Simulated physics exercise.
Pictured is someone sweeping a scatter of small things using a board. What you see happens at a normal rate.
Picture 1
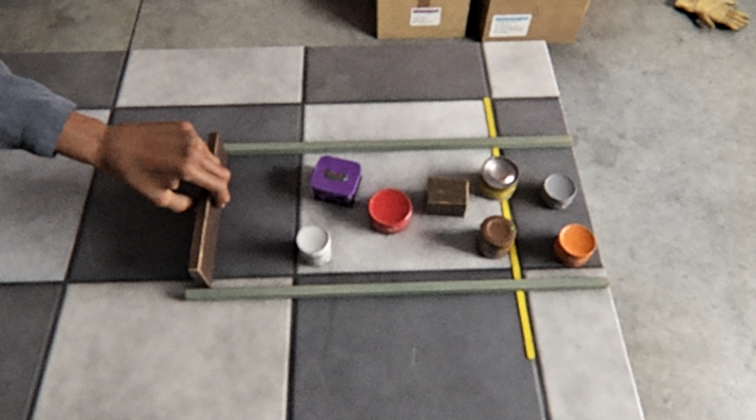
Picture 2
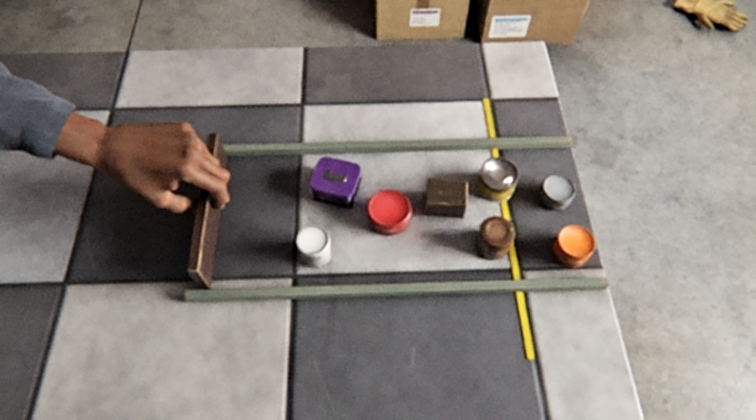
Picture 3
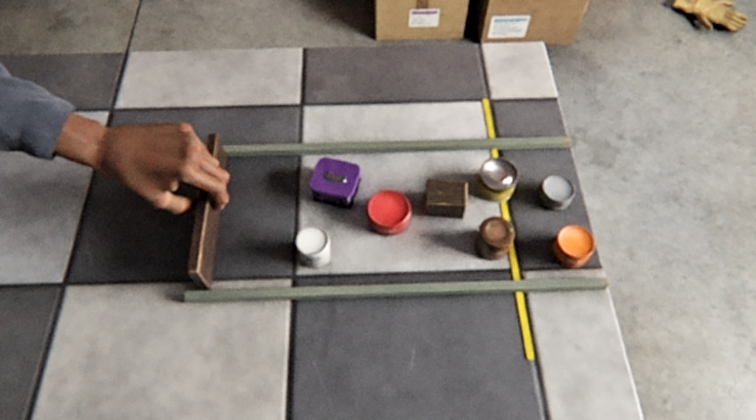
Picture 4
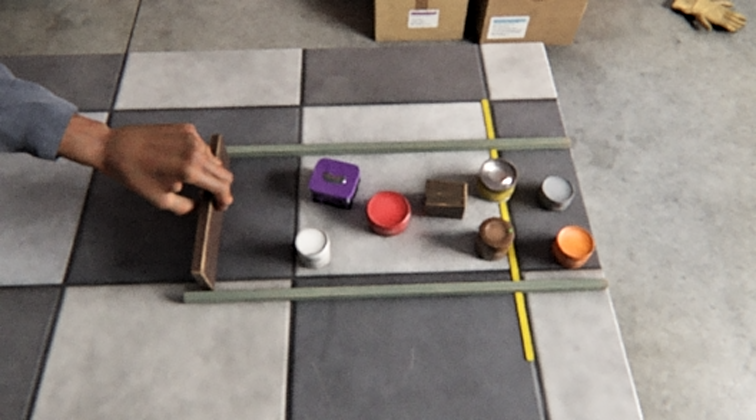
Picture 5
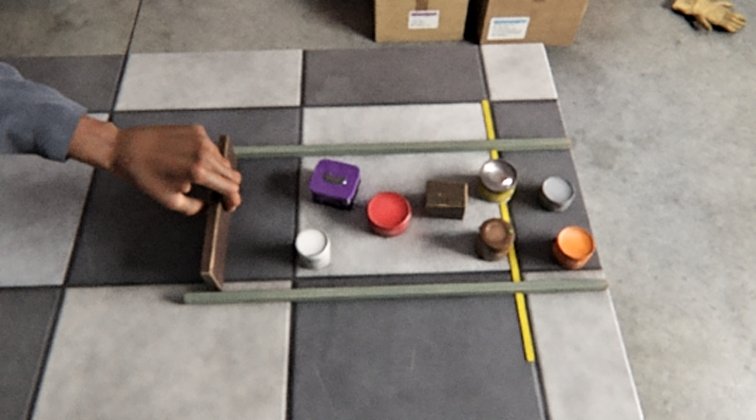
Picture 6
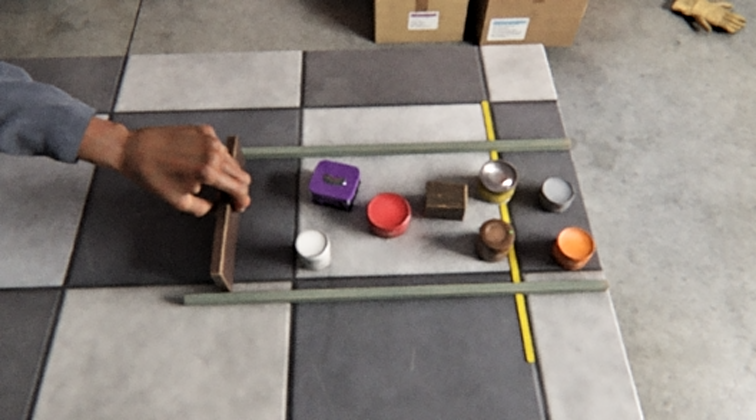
A hand holds a wooden board upright, then slides it slightly right toward scattered containers.
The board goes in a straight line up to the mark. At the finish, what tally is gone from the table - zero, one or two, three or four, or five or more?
The tally gone is one or two.
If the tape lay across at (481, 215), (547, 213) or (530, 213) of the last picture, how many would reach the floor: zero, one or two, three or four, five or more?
In order: Not one, at least five, 3 or 4.
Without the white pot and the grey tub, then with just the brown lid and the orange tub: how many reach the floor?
You'd see 0 fallen, and 1 in the other try.
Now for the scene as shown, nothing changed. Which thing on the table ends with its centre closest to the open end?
Result - foremost is the orange tub.
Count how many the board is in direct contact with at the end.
The number is 3.
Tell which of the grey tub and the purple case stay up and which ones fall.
Taking them one at a time, the grey tub ends up down; as for the purple case, it remains in place.
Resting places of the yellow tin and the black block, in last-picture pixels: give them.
In the last picture the first middle sits at (562, 173) and the other at (568, 202).
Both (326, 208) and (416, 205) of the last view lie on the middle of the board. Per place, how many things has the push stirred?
Answer - first 2, then 5.
Soon after, none off yet; orange tub at rest near (573, 249); grey tub at rest near (556, 195); yellow tin at rest near (497, 182).
After that, none off yet; orange tub at rest near (573, 249); grey tub at rest near (556, 195); yellow tin displaced a little near (511, 178).
In the end, the number that fall off is one or two; gone, grey tub.
